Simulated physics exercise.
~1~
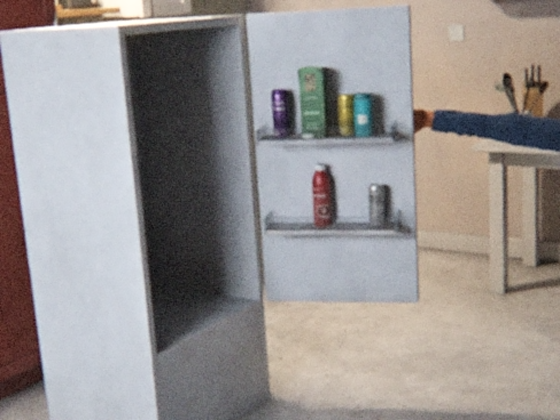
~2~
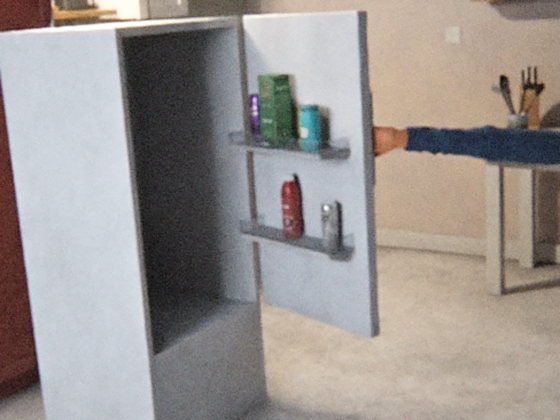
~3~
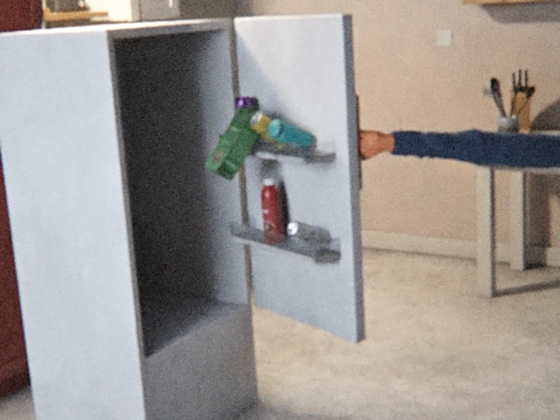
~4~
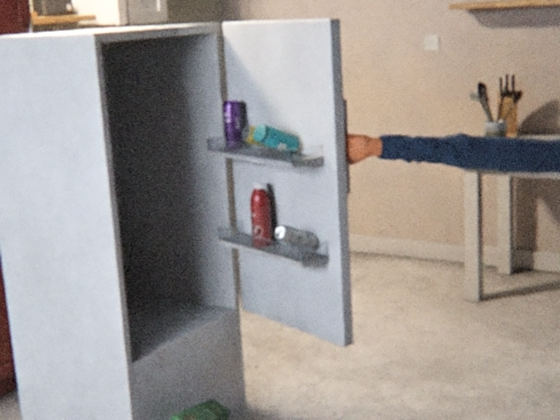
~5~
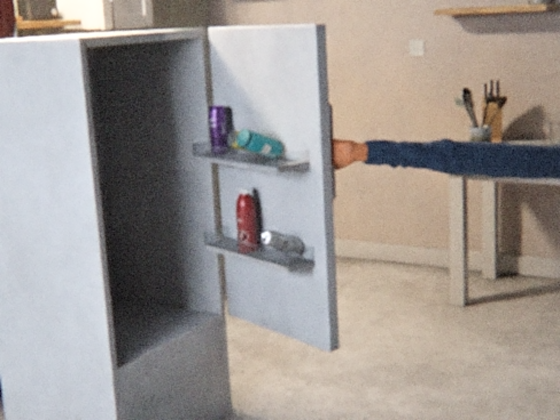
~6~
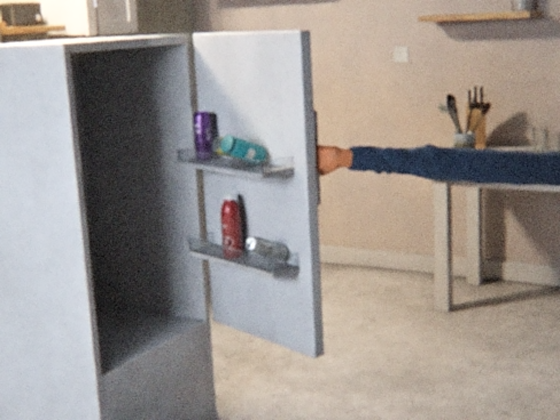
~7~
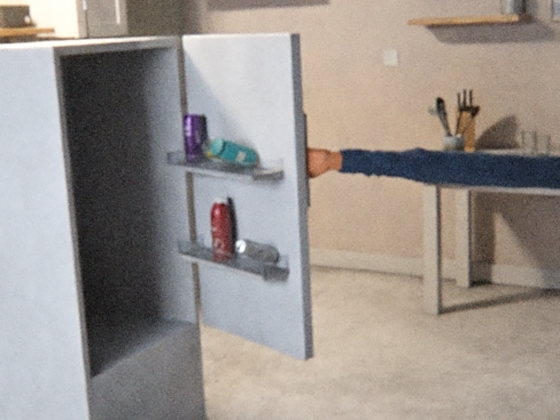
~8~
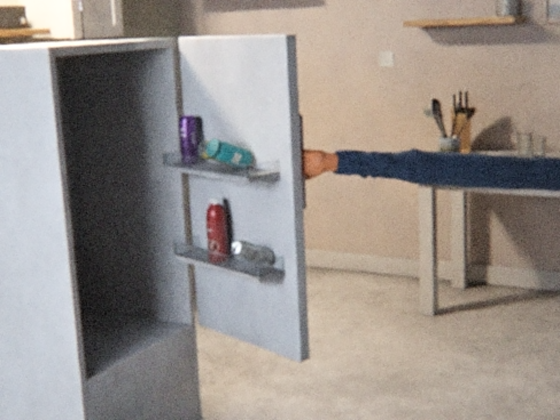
A fridge door swings partly shut and stops, dropping a green carton and toppling other containers.
